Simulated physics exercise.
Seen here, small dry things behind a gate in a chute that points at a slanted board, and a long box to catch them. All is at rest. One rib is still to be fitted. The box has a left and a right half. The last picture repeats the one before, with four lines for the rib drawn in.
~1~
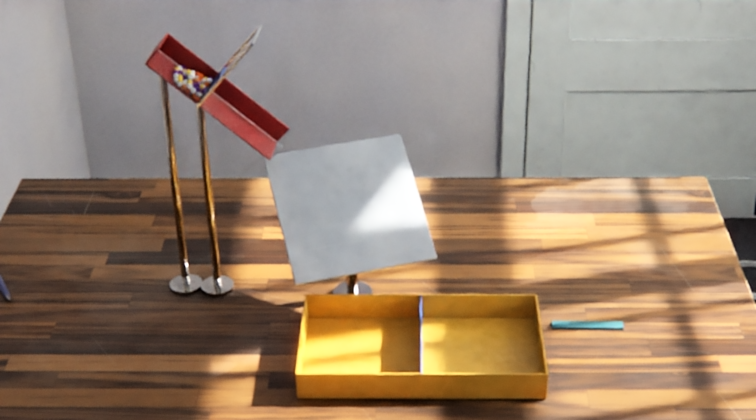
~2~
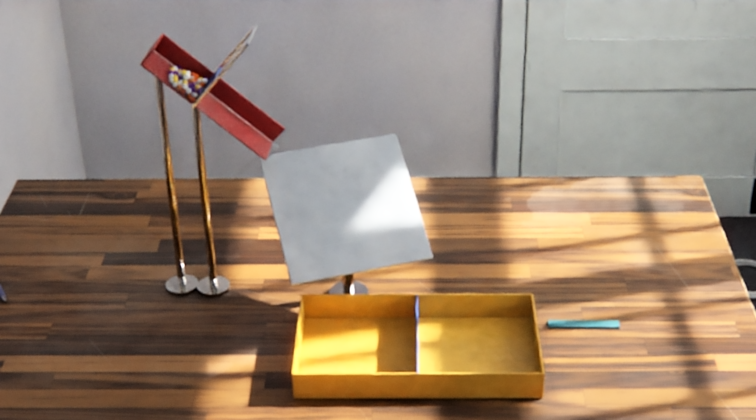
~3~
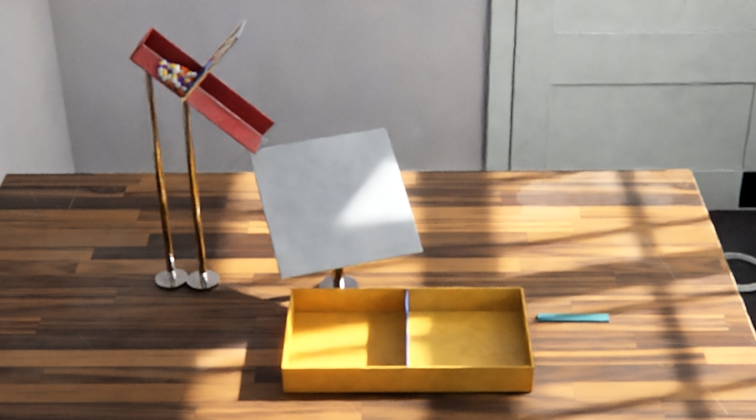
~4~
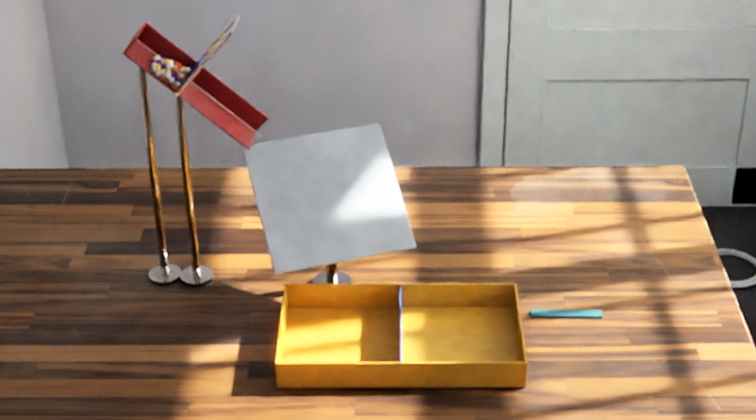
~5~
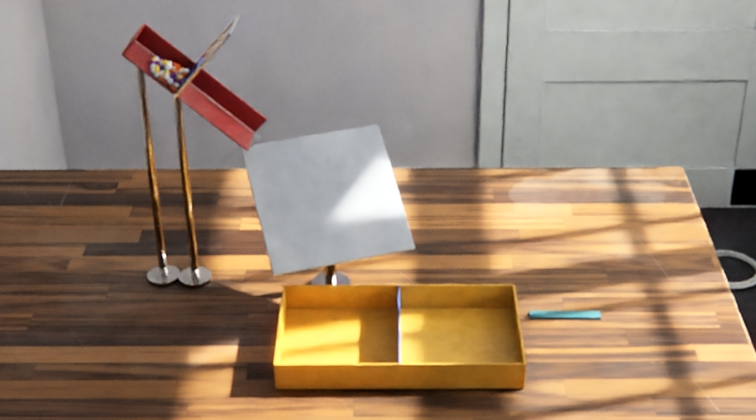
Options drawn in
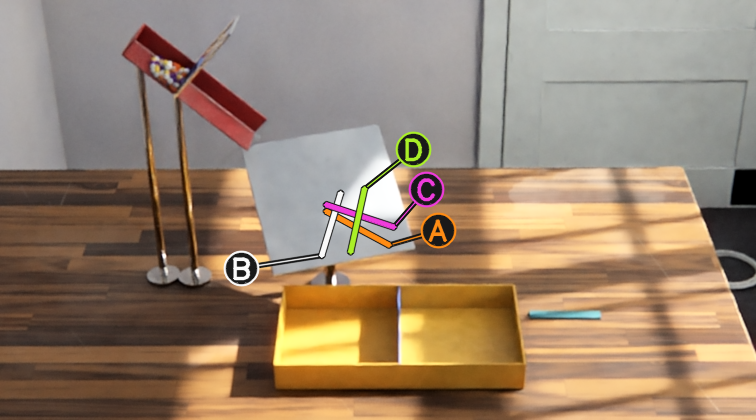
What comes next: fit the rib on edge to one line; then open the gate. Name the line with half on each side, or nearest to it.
The answer is line A.
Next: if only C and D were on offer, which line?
Line C.
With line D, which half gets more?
The left half.
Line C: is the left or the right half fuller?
The left half.
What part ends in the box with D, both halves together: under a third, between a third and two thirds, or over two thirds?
It is over two thirds.
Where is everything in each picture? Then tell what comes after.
Load behind the gate (198, 81), round plastic beads; lip of the chute (273, 151), sloping fairly steeply, in the first frame.
Middle of the board (346, 206), tilted fairly steeply; middle of its low edge (364, 271); of its high edge (328, 145), in the second frame.
Front corners of the box (283, 368) and (533, 367); front end of its middle wall (408, 367); gate still shut (204, 72), in the third frame.
Middle of the load (176, 70); lip (252, 141), in the fourth frame.
Middle of the load (175, 72); lip (251, 142), in the fifth frame.
On the marked copy, line A from (326, 211) to (389, 245); line B from (340, 193) to (321, 255); line C from (326, 204) to (393, 227); line D from (364, 188) to (350, 251).
With A, of what is caught, roughly half in the left half, roughly half in the right.
With B, of what is caught, the larger part in the left half, about a tenth in the right.
With C, of what is caught, the larger part in the left half, roughly a quarter in the right.
With D, of what is caught, almost all in the left half, about a tenth in the right.
